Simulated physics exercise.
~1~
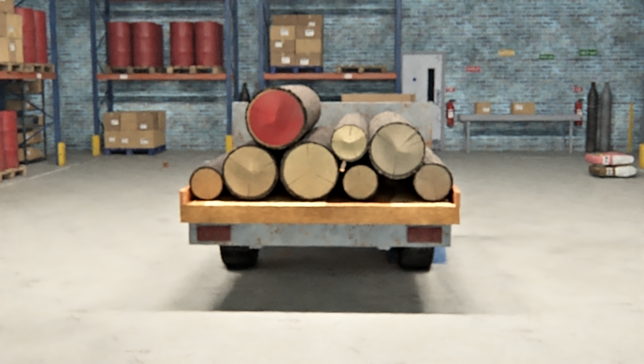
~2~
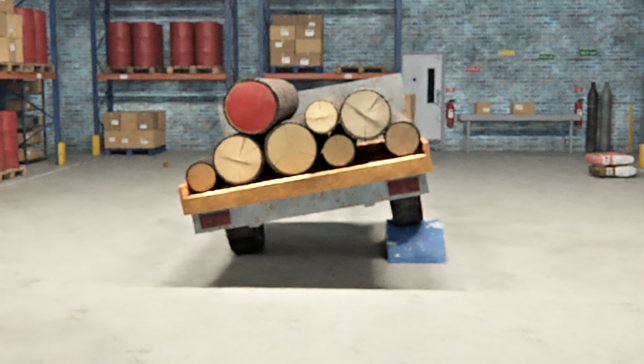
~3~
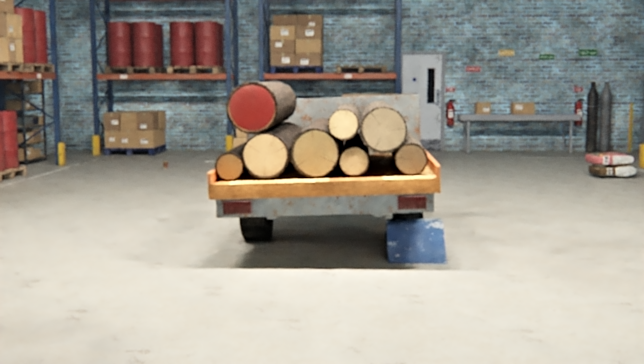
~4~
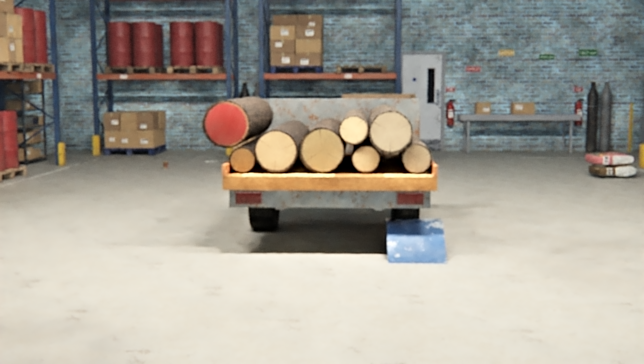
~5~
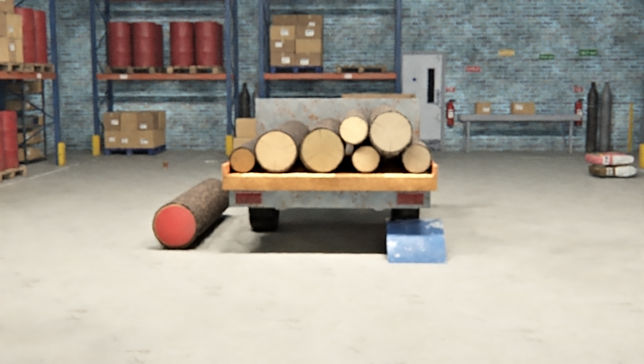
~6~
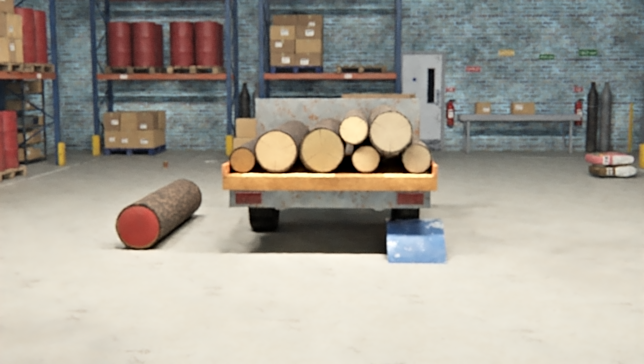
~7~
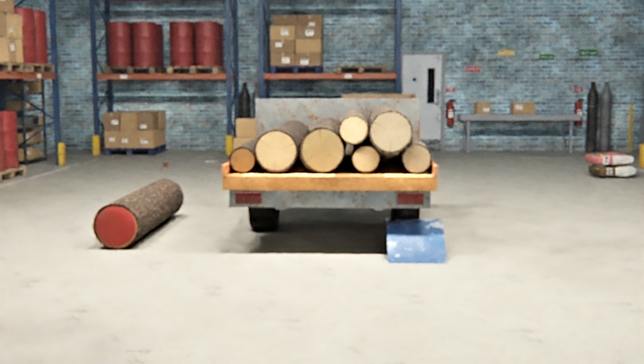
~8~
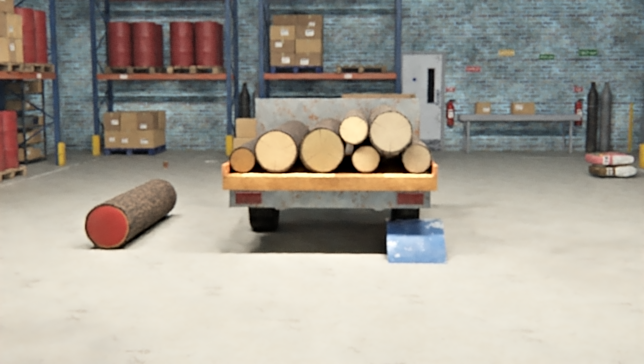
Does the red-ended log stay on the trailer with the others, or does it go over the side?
It goes over the side. It drops off the left edge of the trailer and rolls a little way across the floor.
